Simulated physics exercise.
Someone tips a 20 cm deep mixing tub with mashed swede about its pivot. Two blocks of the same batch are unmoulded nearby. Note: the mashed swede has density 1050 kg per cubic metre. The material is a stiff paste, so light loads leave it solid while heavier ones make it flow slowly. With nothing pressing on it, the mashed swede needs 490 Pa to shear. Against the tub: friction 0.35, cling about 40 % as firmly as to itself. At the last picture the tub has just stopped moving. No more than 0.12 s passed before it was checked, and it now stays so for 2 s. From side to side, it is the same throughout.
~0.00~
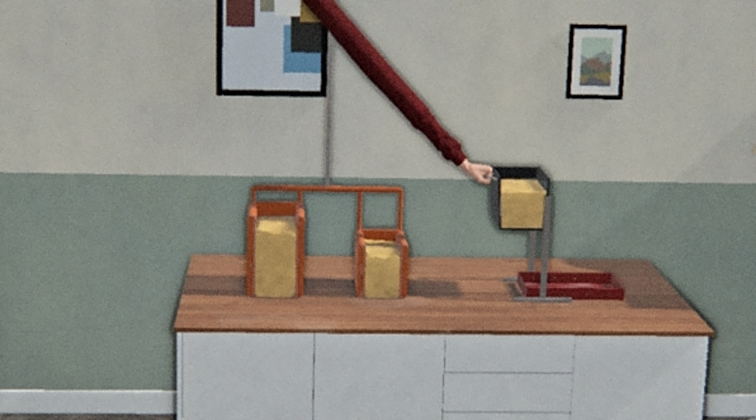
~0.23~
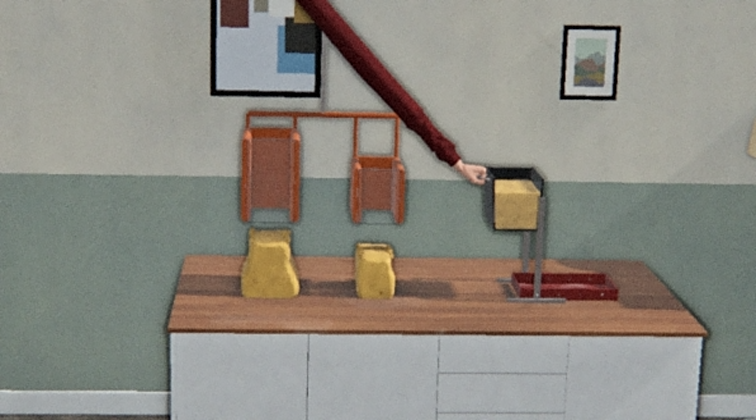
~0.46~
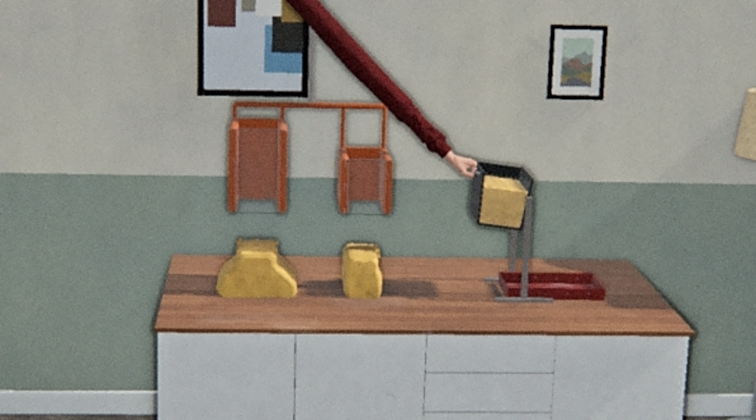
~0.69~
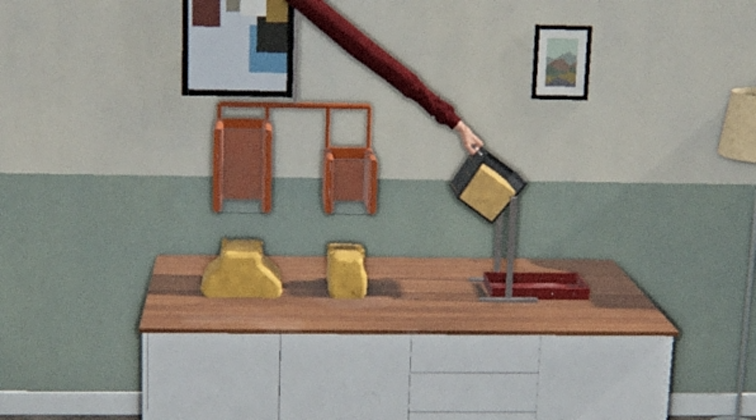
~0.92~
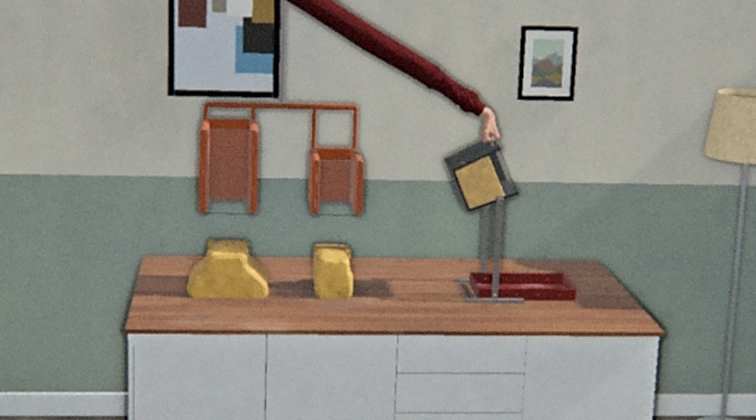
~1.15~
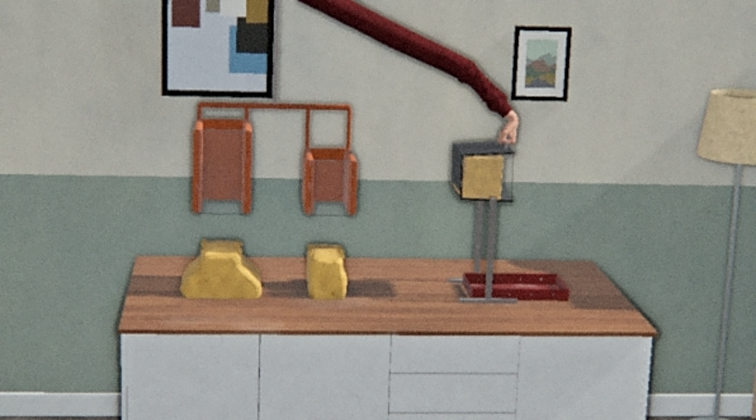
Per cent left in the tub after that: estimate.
Roughly 100 percent.
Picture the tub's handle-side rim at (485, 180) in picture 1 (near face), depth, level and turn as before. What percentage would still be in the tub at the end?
In that case close to 50 %.
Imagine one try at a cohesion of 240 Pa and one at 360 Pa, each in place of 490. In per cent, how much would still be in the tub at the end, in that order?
Result: 55 % for the first case, 75 % for the second.
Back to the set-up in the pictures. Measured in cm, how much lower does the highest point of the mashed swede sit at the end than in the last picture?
1 cm or so.
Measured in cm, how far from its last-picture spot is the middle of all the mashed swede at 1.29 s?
Roughly 1 centimetres.
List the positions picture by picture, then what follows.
In the first picture, handle-side rim at (501, 178), tilt 0 degrees; highest point of the mashed swede at (506, 191); test blocks 28 cm, 18 cm high (left to right).
In the second picture, handle-side rim at (495, 179), tilt 0 degrees; highest point of the mashed swede at (500, 192); test blocks 23 cm, 17 cm high (left to right).
In the third picture, handle-side rim at (485, 173), tilt 7 degrees; highest point of the mashed swede at (488, 187); test blocks 18 cm, 17 cm high (left to right).
In the fourth picture, handle-side rim at (488, 156), tilt 35 degrees; highest point of the mashed swede at (483, 169); test blocks 18 cm, 17 cm high (left to right).
In the fifth picture, handle-side rim at (501, 150), tilt 66 degrees; highest point of the mashed swede at (487, 157); test blocks 18 cm, 17 cm high (left to right).
In the sixth picture, handle-side rim at (514, 154), tilt 89 degrees; highest point of the mashed swede at (469, 157); test blocks 18 cm, 17 cm high (left to right).
By 1.29 s, the tub is at 89 degrees and holds 100 %.
By 1.46 s, the tub is at 89 degrees and holds 100 %.
By 1.63 s, the tub is at 89 degrees and holds 100 %.
By 1.80 s, the tub is at 89 degrees and holds 100 %.
By 3.15 s, at the end, the tub is at 89 degrees and holds 100 %.
